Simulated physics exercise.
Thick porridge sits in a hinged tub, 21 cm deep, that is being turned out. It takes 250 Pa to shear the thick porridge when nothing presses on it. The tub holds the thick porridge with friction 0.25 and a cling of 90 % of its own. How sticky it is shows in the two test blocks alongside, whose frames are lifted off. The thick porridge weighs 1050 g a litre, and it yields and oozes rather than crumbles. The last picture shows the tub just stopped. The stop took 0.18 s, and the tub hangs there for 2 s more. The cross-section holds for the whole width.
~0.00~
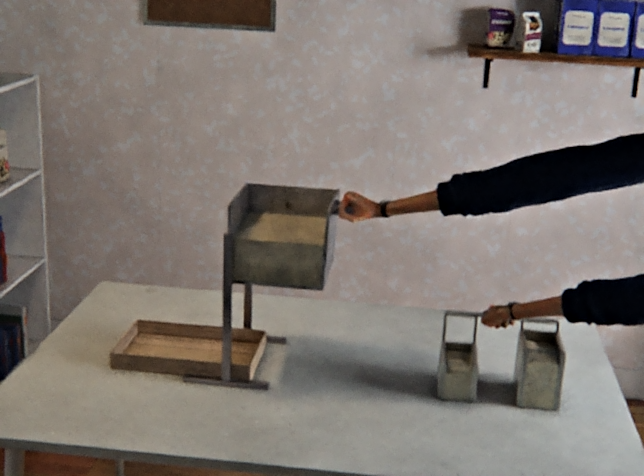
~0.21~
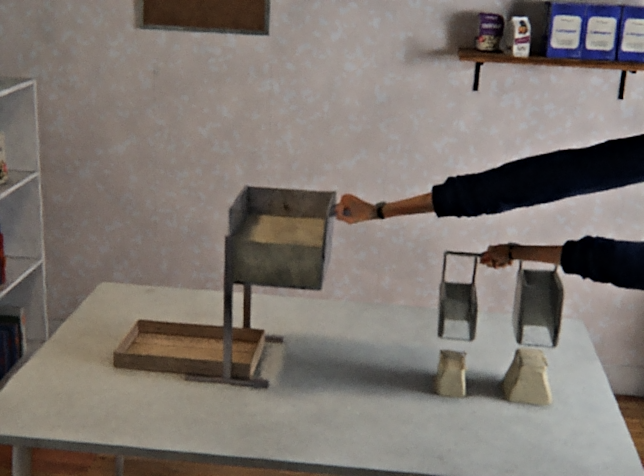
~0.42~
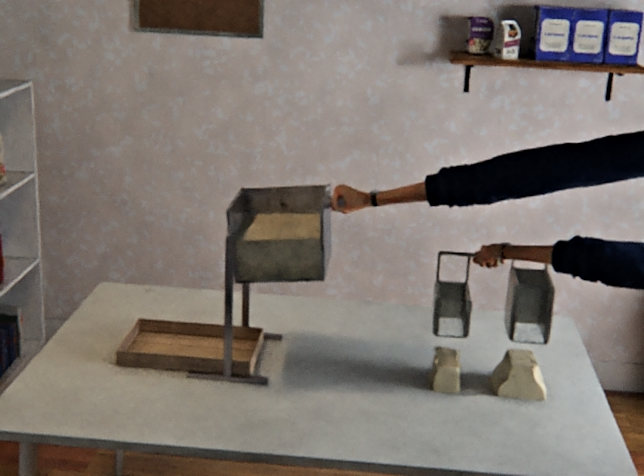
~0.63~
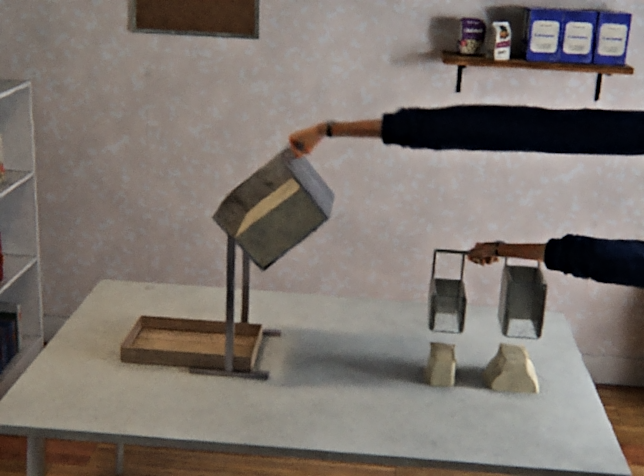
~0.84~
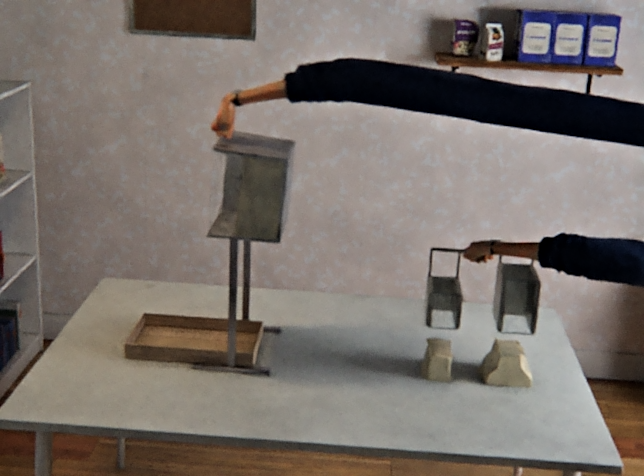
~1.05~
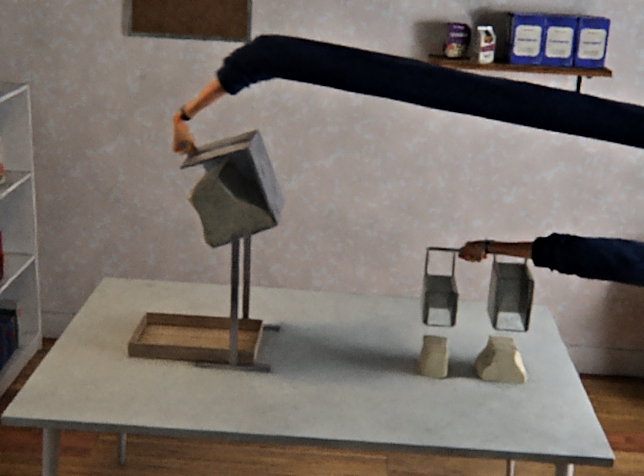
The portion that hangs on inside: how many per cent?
The portion that hangs on inside is near 0 %.
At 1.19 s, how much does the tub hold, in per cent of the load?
Some 35 per cent.
By 1.19 s, the tub is at 112 degrees and holds 35 %.
By 1.36 s, the tub is at 112 degrees and holds 12 %.
By 1.53 s, the tub is at 112 degrees and holds 0 %.
By 1.70 s, the tub is at 112 degrees and holds 0 %.
By 3.05 s, at the end, the tub is at 112 degrees and holds 0 %.
